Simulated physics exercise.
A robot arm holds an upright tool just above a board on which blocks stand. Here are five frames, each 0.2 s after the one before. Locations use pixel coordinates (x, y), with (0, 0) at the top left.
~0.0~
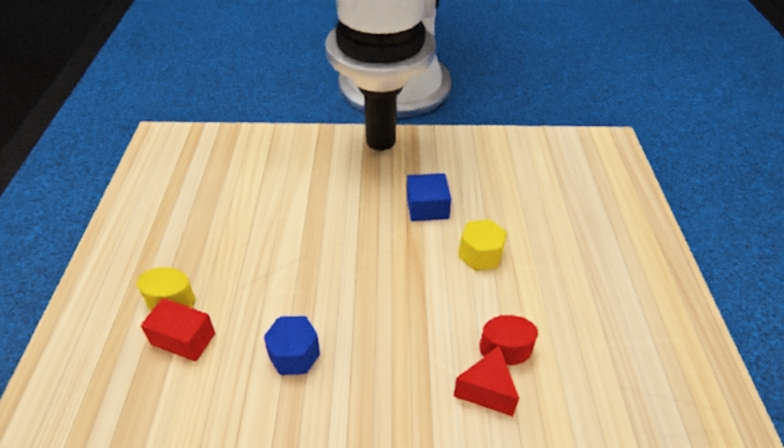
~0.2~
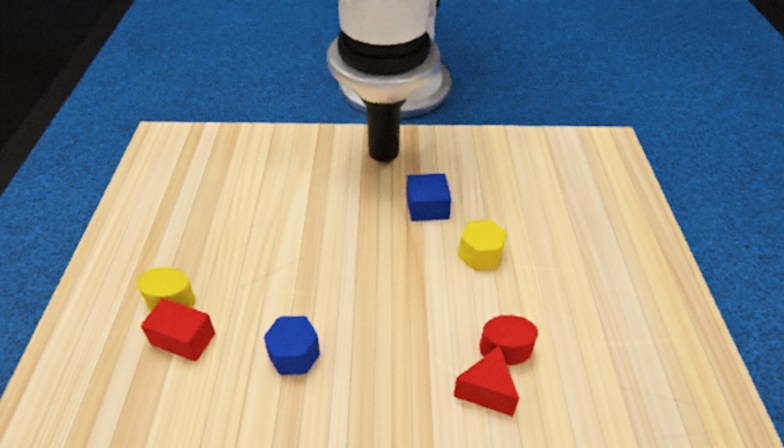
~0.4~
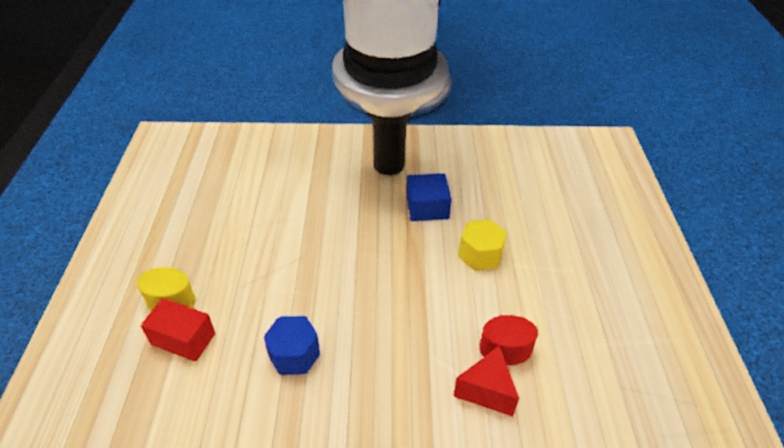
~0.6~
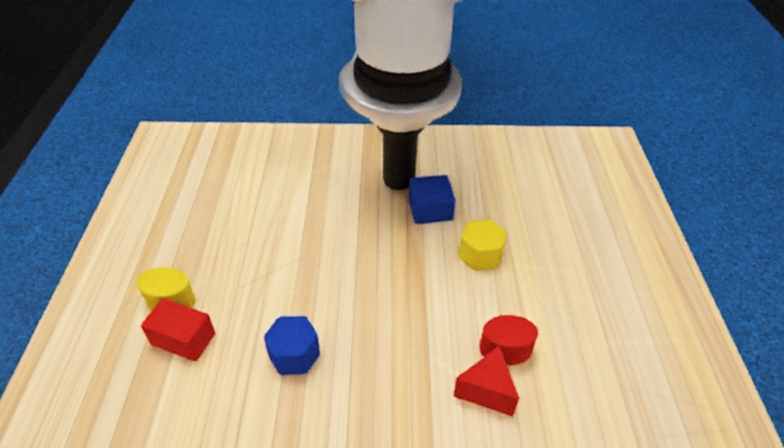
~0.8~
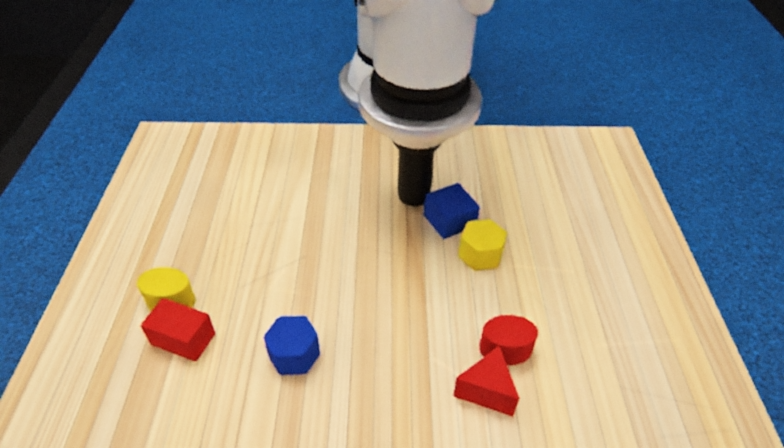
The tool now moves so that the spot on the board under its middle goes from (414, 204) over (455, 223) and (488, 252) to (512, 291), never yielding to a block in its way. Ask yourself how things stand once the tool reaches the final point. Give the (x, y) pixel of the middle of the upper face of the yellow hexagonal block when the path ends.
It will end up at (558, 294).
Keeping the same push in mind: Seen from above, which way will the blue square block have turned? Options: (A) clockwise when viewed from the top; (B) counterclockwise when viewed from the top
Answer: B.
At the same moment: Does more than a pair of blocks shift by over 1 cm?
No.
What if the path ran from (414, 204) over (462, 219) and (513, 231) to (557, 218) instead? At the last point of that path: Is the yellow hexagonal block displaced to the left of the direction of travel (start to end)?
No, that is not how it ends up.
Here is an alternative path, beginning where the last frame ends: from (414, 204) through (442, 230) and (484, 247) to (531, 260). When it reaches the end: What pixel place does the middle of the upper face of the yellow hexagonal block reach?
Final place: (547, 271).
The first path, step by step. One third of the way, tool at (456, 216); blue square block at (493, 218), turned 20° anticlockwise; yellow hexagonal block at (513, 254), turned 35° clockwise.
Two thirds of the way, tool at (490, 245); blue square block at (532, 232), turned 60° anticlockwise; yellow hexagonal block at (528, 265), turned 70° clockwise.
At the end, tool at (514, 284); blue square block at (538, 234), turned 75° anticlockwise; yellow hexagonal block at (558, 294), turned 45° clockwise; red elliptical block unmoved.
